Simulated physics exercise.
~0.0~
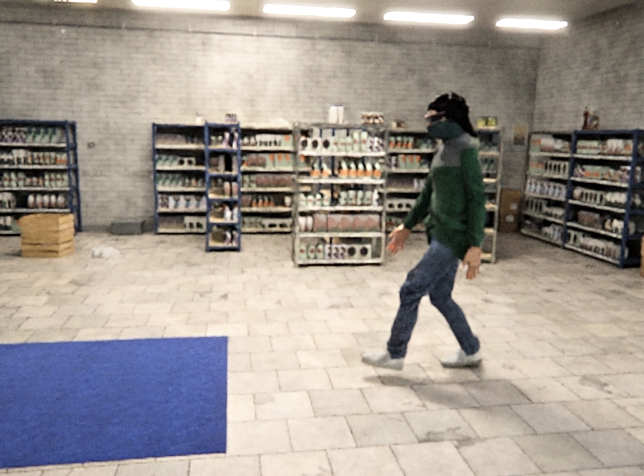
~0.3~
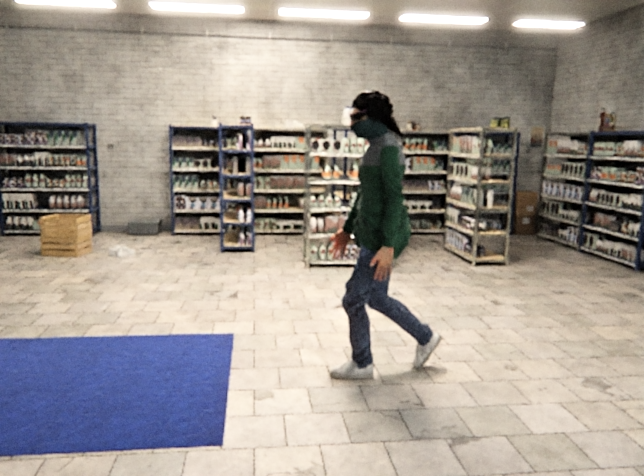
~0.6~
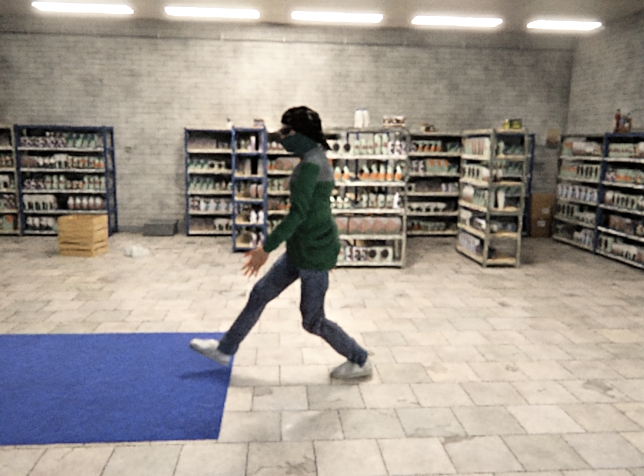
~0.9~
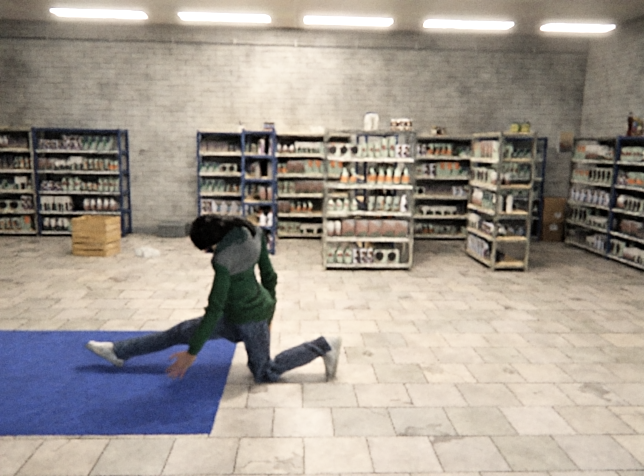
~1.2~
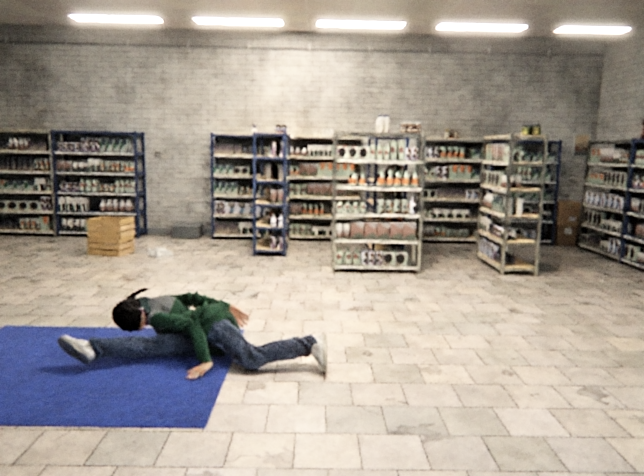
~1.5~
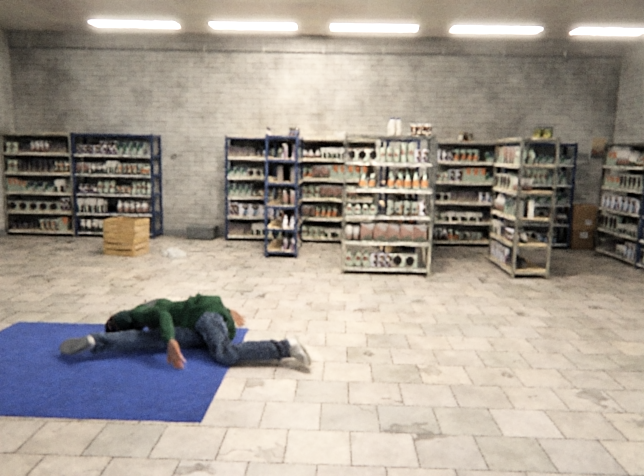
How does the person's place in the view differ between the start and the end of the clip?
At the start the person is upright on the tiles, right of the middle of the view. By the end they are further left and lower down, slumped over the edge of the blue mat.
